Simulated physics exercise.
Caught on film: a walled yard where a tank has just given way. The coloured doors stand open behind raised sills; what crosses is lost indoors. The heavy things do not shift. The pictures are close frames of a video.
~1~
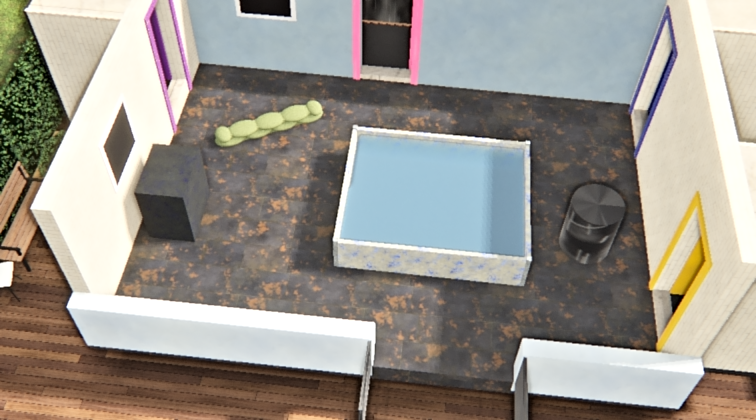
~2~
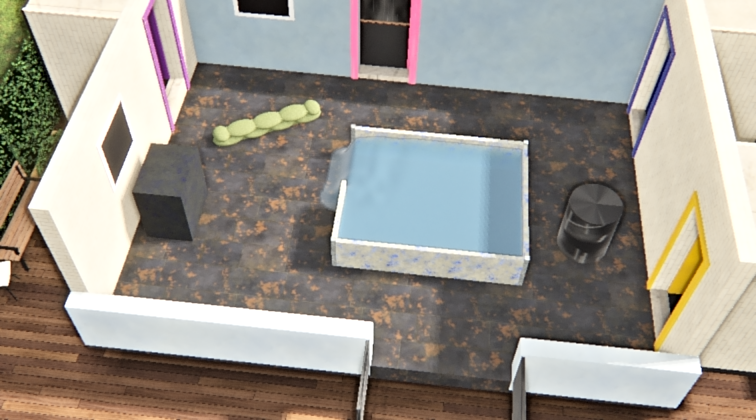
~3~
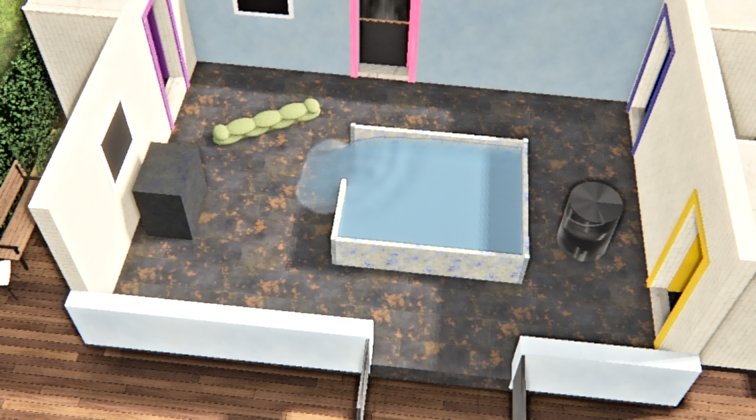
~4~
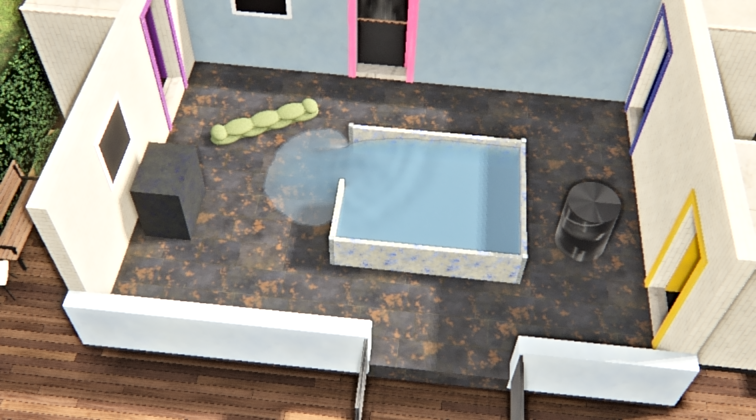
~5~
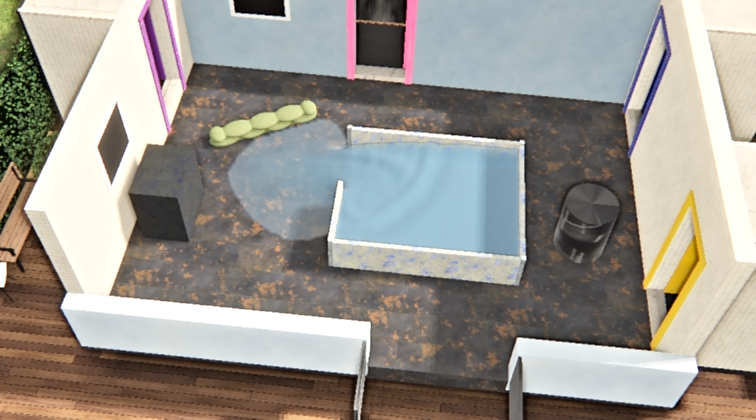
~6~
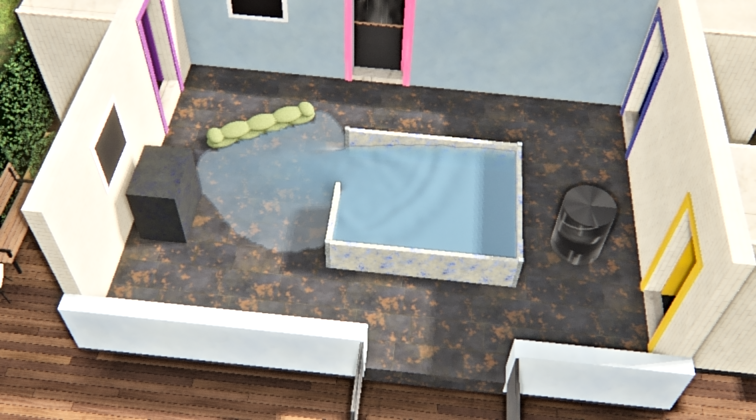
In a walled yard with coloured doorways, a rectangular tank of blue water stands whole and still on the dark, mottled floor. Water then pours out of it toward the left, spreading across the floor in a widening, rounded sheet that reaches the low green hedge and nears the dark box.
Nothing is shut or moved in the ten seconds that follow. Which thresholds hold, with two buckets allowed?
In the end: The blue door holds within the limit; the yellow door floods; the purple door holds within the limit; the pink door holds within the limit.
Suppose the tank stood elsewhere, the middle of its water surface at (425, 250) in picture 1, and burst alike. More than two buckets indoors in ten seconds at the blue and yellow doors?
In short: Blue door lets less in, yellow door keeps below it.
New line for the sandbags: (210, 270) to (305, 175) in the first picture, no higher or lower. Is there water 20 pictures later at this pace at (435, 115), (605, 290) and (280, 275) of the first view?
In that order: Not flooded, dry, covered.
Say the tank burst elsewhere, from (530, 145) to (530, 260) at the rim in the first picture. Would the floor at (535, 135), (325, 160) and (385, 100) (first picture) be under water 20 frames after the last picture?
In that order: Flooded, not flooded, awash.
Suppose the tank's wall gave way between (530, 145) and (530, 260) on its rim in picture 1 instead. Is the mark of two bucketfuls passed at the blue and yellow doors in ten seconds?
In short: The blue door lets more in; the yellow door goes over.
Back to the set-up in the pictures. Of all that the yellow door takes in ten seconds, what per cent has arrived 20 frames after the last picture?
About 0 per cent.
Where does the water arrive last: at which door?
I say the yellow one.
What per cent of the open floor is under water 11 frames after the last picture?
Close to 25 %.
A moment on, water covers 15 % of the floor; the blue door not reached, the yellow door not reached, the purple door not reached, the pink door not reached.
Next, water covers 25 % of the floor; the blue door not reached, the yellow door not reached, the purple door wet at the sill, nothing in, the pink door not reached.
Then, water covers 40 % of the floor; the blue door not reached, the yellow door not reached, the purple door wet at the sill, nothing in, the pink door wet at the sill, nothing in.
Later, water covers 75 % of the floor; the blue door wet at the sill, nothing in, the yellow door not reached, the purple door wet at the sill, nothing in, the pink door wet at the sill, nothing in.
In the end, water covers 95 % of the floor; the blue door wet at the sill, nothing in, the yellow door over two buckets in, the purple door wet at the sill, nothing in, the pink door wet at the sill, nothing in.
